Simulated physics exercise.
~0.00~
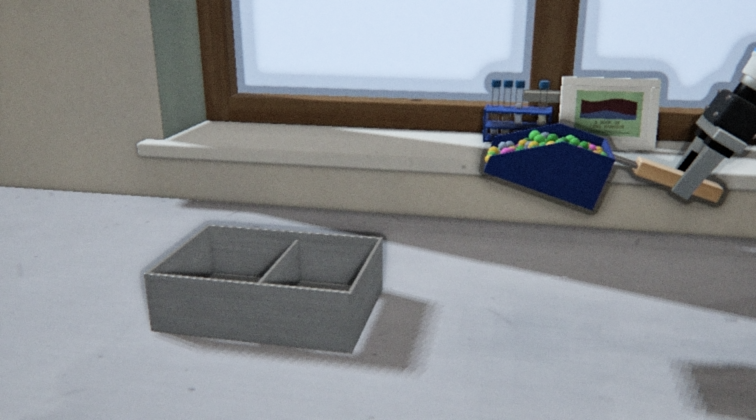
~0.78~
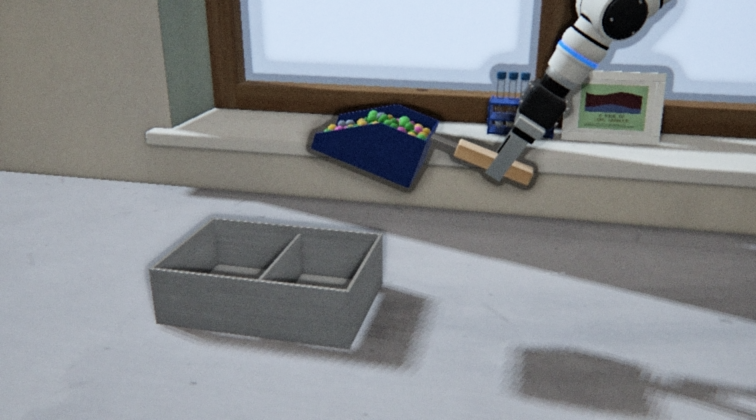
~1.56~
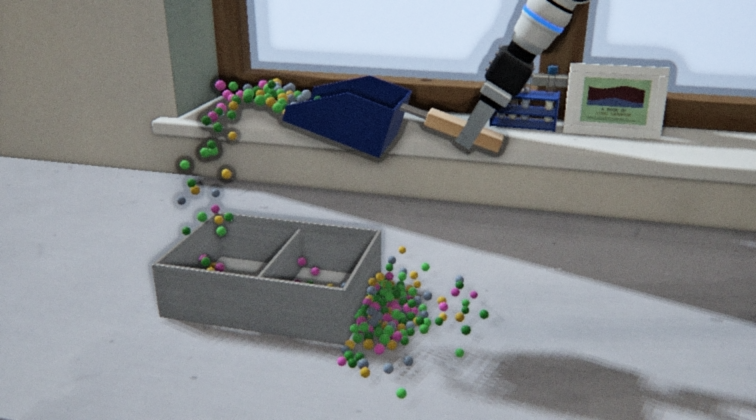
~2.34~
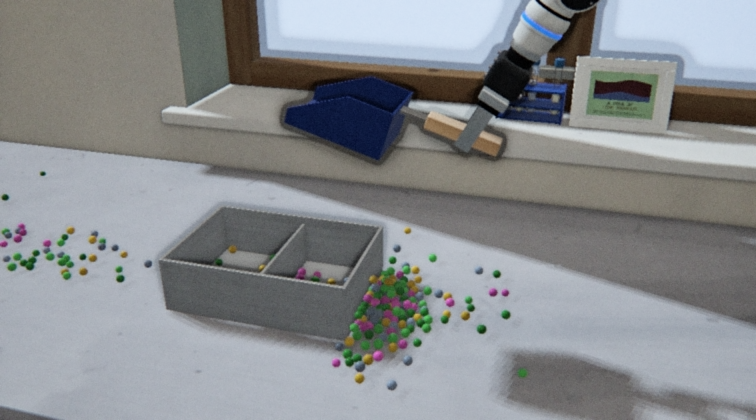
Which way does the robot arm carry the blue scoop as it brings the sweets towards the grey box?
It carries the scoop to the left.
On a table by a window, a robot arm carried a blue scoop of colourful round sweets left towards a divided grey box and tipped them out, but most spilled on either side and only some landed inside, leaving the scoop empty.
